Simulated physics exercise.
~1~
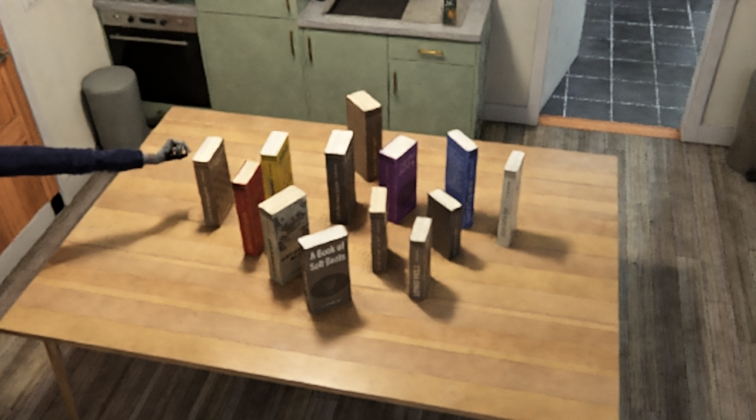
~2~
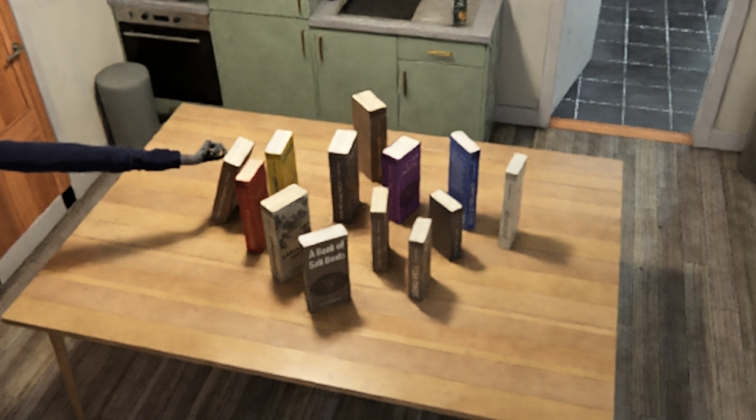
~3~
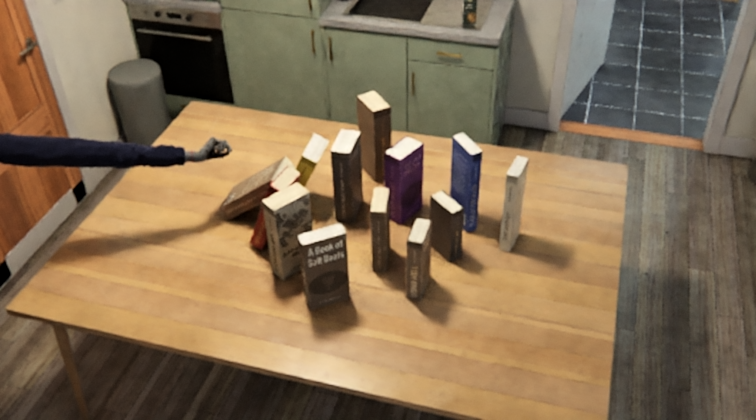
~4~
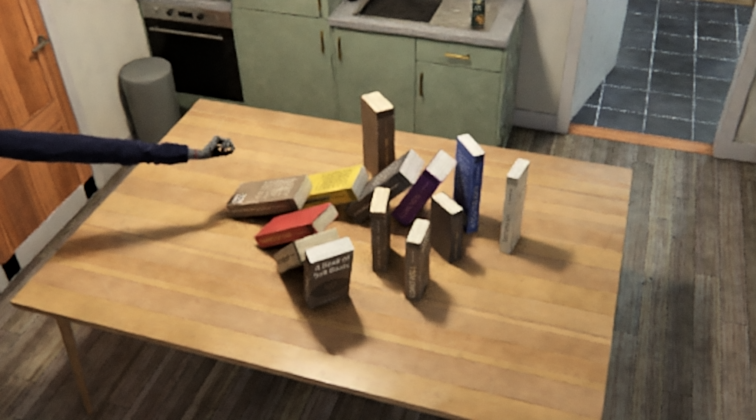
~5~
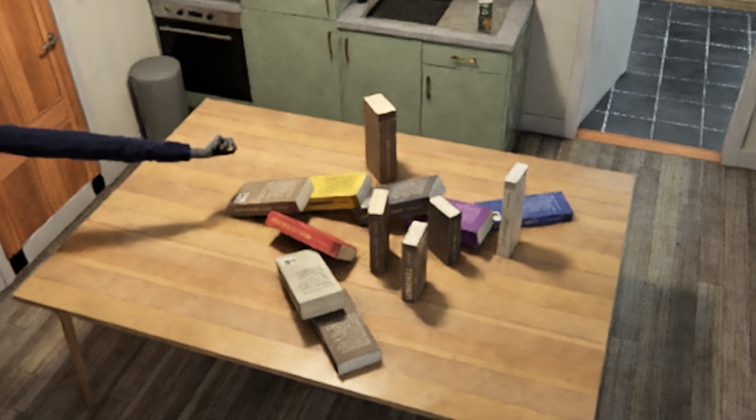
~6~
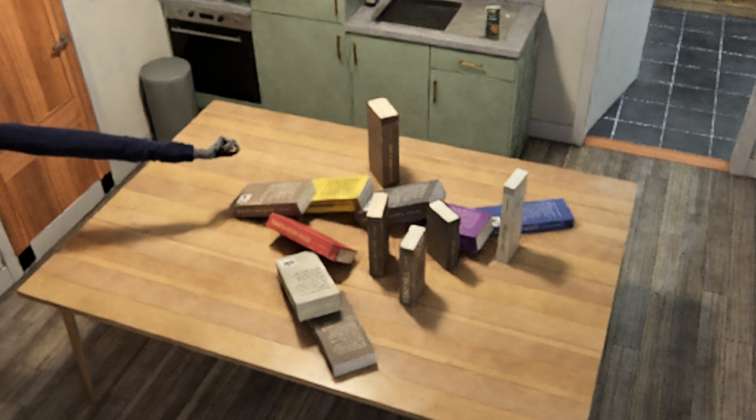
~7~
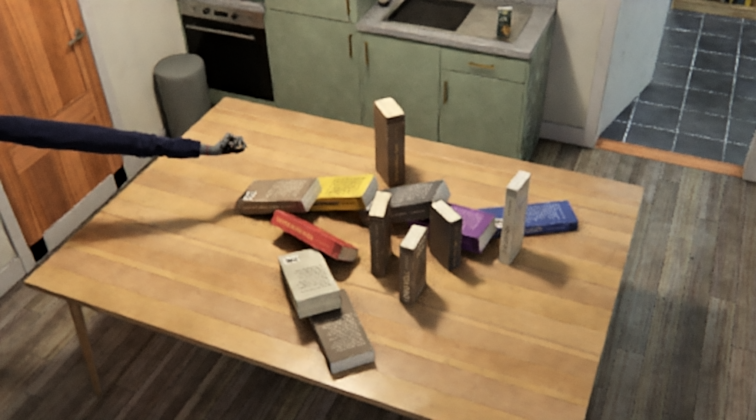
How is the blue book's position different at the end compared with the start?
At the start the blue book stands upright on the table, but by the end it is lying on its side.
